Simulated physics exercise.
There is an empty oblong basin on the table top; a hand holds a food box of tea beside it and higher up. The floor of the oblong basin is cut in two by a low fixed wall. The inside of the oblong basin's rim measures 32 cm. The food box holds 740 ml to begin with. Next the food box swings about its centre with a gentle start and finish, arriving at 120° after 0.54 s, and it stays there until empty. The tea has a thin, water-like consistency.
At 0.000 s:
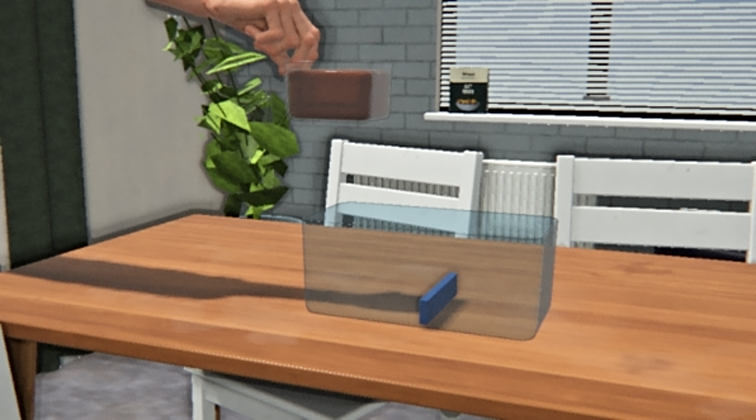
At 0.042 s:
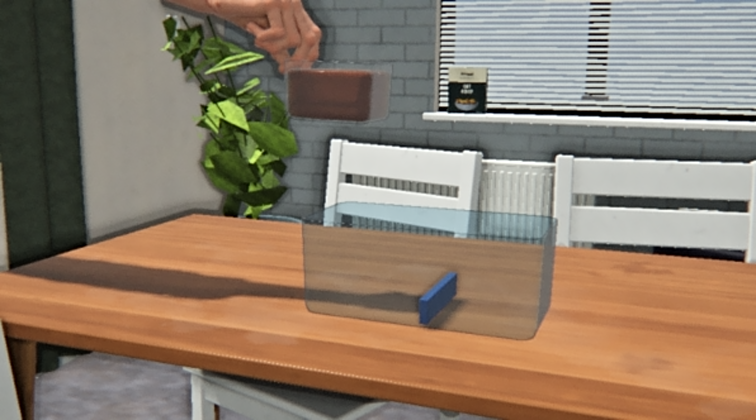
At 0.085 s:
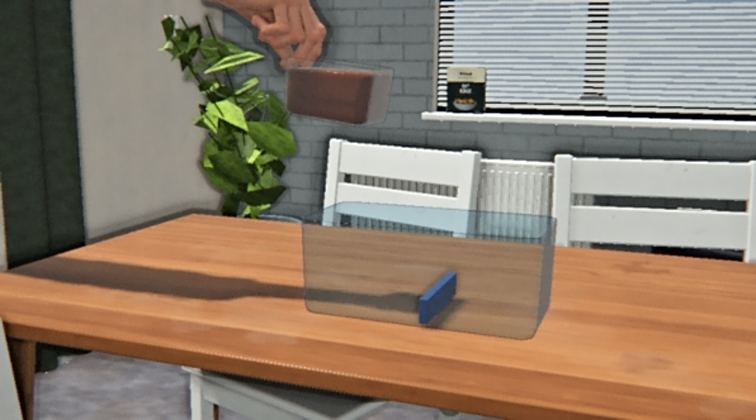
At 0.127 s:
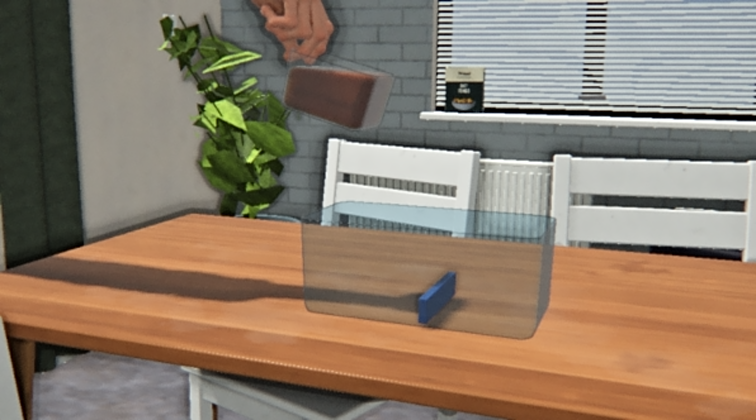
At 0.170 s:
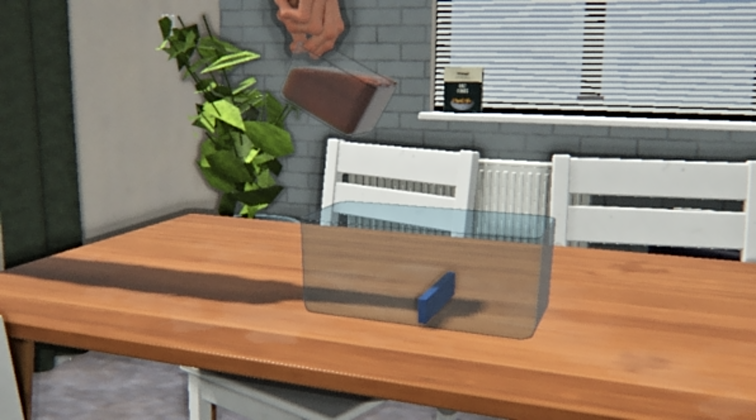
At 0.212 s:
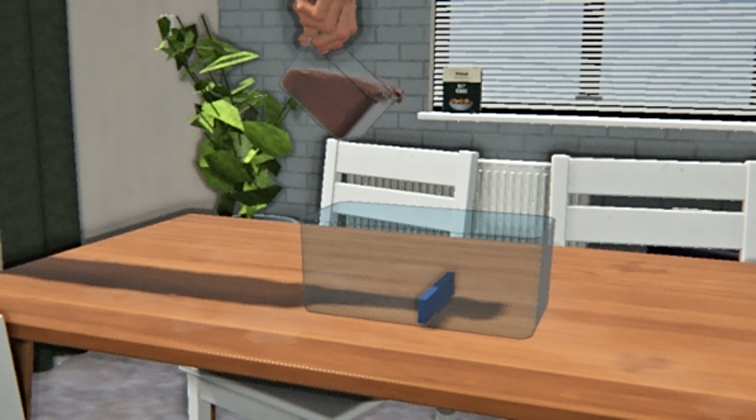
A hand gradually tilts a clear box of brown tea rightward above an oblong basin.
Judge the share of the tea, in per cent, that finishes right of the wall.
34 percent, roughly.
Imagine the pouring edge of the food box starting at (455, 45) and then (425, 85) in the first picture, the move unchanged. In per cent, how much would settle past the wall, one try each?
Respectively 70 and 60 %.
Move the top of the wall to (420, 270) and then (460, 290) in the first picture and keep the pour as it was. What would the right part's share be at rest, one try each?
I'd say 55 percent on the first go, 25 percent on the next.
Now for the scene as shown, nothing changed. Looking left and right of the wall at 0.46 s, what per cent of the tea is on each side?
About 24 % left, 14 % right.
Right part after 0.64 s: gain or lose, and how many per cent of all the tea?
Looks like it goes higher by around 7.
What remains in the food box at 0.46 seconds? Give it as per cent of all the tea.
Roughly 14 per cent.
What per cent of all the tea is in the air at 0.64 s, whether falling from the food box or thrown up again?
About 6 percent.
After 0.46 s the tilt is 114° and 13 per cent is still to pour, 24 is left of the wall and 14 right of it.
After 0.64 s the tilt is 120° and 0 per cent is still to pour, 66 is left of the wall and 27 right of it.
After 0.83 s the tilt is 120° and 0 per cent is still to pour, 62 is left of the wall and 33 right of it.
After 1.04 s the tilt is 120° and 0 per cent is still to pour, 62 is left of the wall and 34 right of it.
In the end 62 per cent lies left of the wall, 34 right of it and 3 outside.
